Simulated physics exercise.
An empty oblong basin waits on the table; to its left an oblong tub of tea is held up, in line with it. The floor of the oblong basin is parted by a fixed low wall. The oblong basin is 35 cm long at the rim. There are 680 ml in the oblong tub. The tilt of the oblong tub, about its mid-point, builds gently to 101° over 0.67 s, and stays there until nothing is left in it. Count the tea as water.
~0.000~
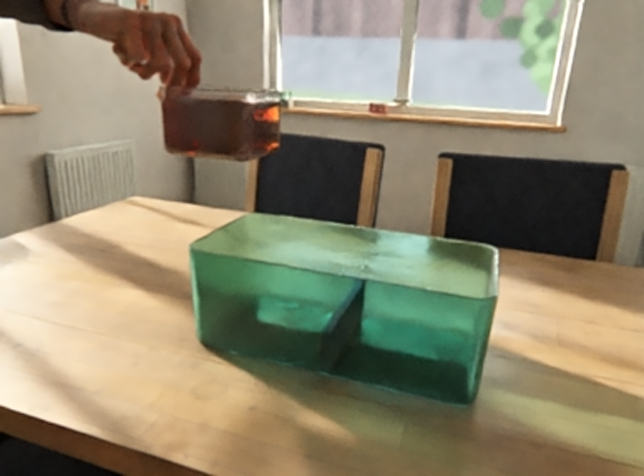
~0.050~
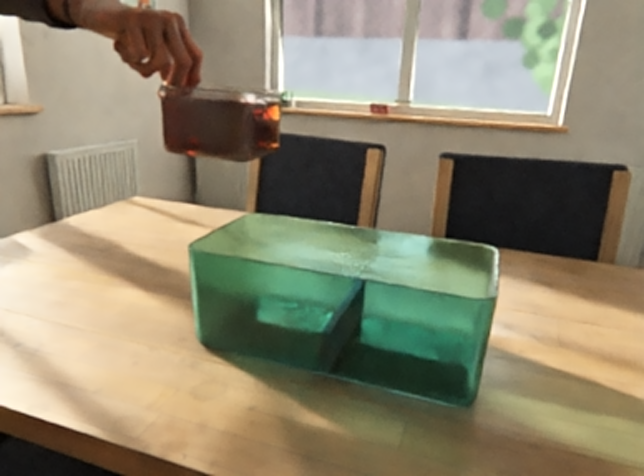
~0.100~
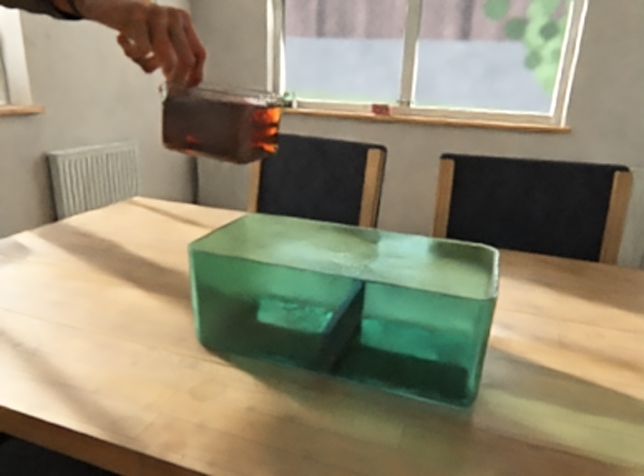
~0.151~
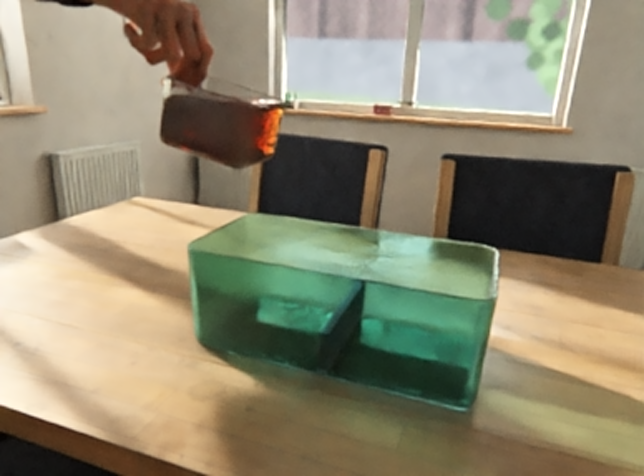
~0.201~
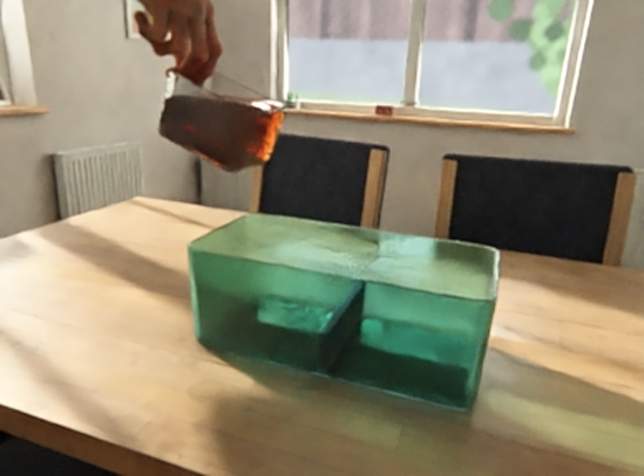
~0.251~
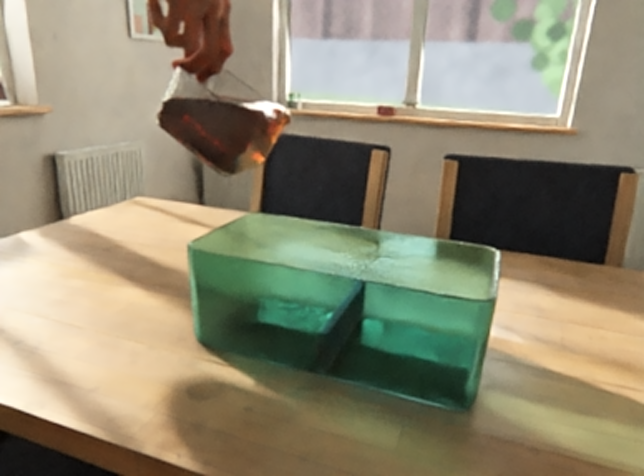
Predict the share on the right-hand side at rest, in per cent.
The far part has some 4 per cent.
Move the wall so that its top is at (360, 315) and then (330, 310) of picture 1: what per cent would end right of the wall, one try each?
In turn about 10 and 35 per cent.
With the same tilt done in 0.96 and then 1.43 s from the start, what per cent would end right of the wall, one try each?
First 5, then 5 per cent.
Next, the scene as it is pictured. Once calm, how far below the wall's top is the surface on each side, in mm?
Some 28 mm on the left and 52 mm on the right.
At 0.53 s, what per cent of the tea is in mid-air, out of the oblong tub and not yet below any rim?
About 40 per cent.
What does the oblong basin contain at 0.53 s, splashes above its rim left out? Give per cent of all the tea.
Some 26 per cent.
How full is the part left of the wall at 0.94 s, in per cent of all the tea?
About 92 per cent.
By 0.53 s the tilt is 90° and 33 per cent is still to pour, 26 is left of the wall and 0 right of it.
By 0.73 s the tilt is 101° and 9 per cent is still to pour, 84 is left of the wall and 1 right of it.
By 0.94 s the tilt is 101° and 2 per cent is still to pour, 91 is left of the wall and 4 right of it.
By 1.17 s the tilt is 101° and 0 per cent is still to pour, 95 is left of the wall and 4 right of it.
At rest 95 per cent lies left of the wall, 4 right of it and 1 outside.
